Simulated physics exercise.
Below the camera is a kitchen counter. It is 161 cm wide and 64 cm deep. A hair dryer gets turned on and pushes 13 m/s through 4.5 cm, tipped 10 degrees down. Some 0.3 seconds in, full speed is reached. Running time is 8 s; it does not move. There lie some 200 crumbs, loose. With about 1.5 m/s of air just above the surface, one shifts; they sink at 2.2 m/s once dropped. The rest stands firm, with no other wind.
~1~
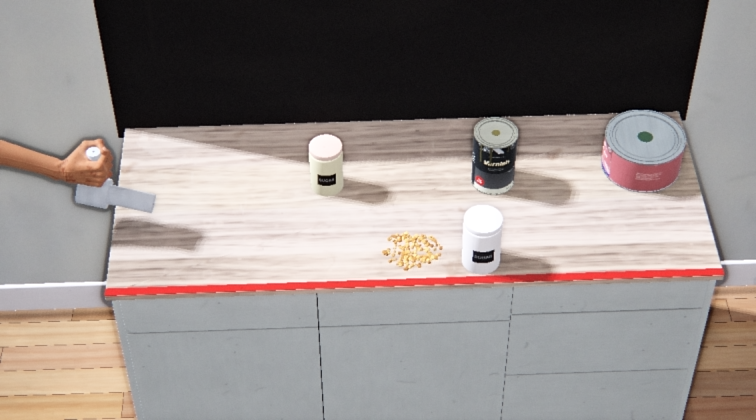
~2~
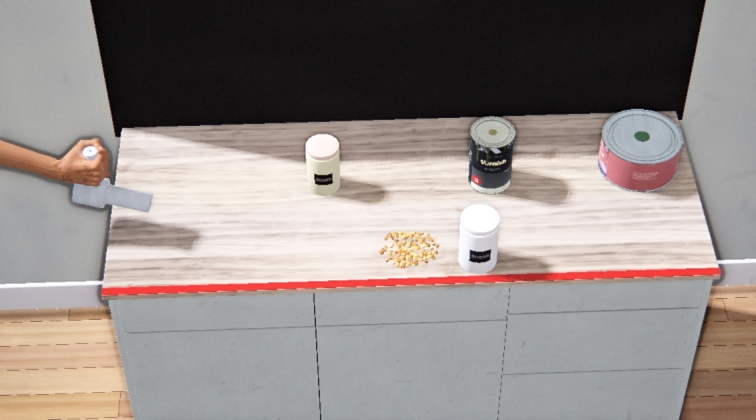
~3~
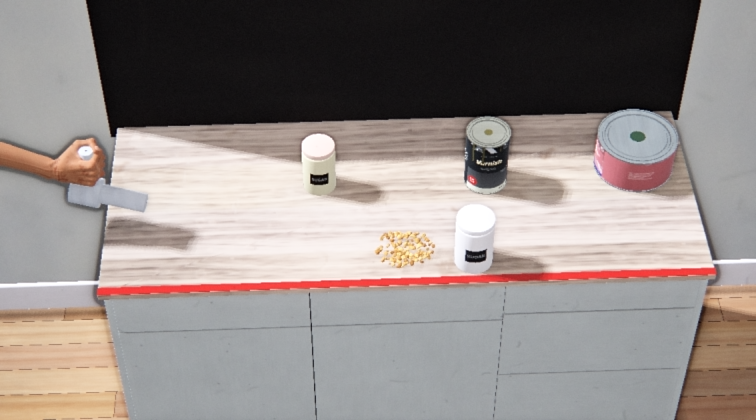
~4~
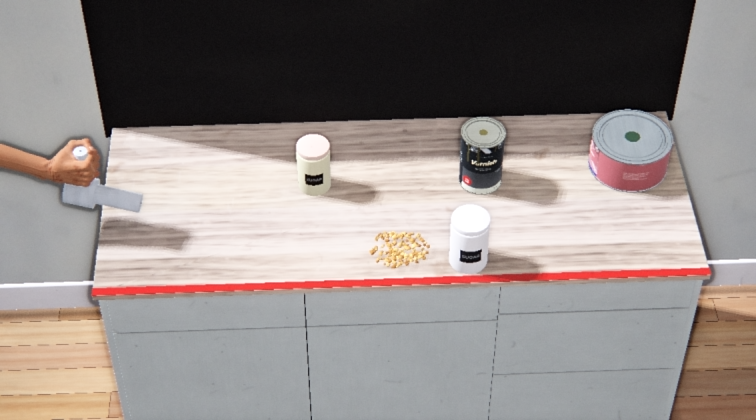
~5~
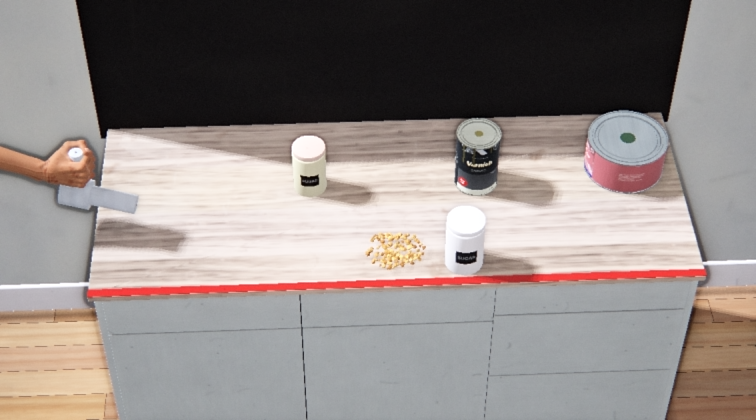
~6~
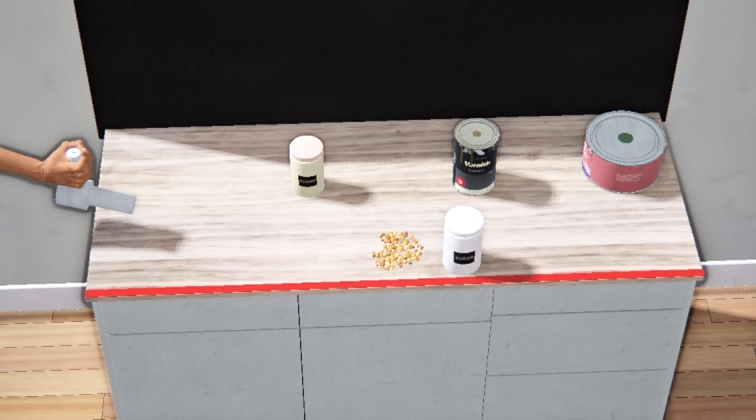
A small pile of yellow crumbs lies undisturbed on a wood-patterned counter among jars and cans, while a hand at the left holds a gray hair dryer toward it and the view drifts slightly. Then, at the end, a few crumbs shift slightly to the right, and most stay put.
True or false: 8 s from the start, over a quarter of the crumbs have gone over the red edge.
True.
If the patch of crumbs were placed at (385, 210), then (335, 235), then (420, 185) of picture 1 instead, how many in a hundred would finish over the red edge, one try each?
First try near 0 %, second near 20 %, third near 0 %.
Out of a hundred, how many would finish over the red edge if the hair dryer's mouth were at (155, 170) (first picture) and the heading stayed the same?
Around 90 per cent would end up there.
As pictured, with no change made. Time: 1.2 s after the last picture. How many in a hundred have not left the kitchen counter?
Close to 5 in a hundred are still there at that time.
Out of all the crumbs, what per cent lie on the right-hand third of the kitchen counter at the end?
Near 0 per cent at the end.
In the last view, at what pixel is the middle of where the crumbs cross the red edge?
Median crossing, approx. (447, 285).
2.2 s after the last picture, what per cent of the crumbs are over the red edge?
It comes to around 60 %.
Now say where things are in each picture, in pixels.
In the first frame, the middle of the crumbs is near (412, 249), none has stirred yet and the mouth of the hair dryer is at (154, 204).
In the second frame, the middle of the crumbs is near (409, 247), none has stirred yet and the red edge is centred on (413, 285).
In the third frame, the middle of the crumbs is near (405, 247), none has stirred yet, the top of a jar is at (476, 218) and the top of a jar is at (318, 145).
In the fourth frame, the middle of the crumbs is near (400, 247) and none has stirred yet.
In the fifth frame, the middle of the crumbs is near (395, 249) and none has stirred yet.
In the sixth frame, the middle of the crumbs is near (395, 251), the farthest in sight from the hair dryer is at (422, 248) and about 15 % have left their places.
Then, 1.2 s after the last picture, 6 % are on the move or not yet settled, 52 % are over the red edge.
Then, 2.2 s after the last picture, 2 % are on the move or not yet settled, 55 % are over the red edge.
Then, 4.1 s after the last picture, 1 % are on the move or not yet settled, 56 % are over the red edge.
Then, 7.7 s after the last picture, at the end, 57 % are over the red edge.
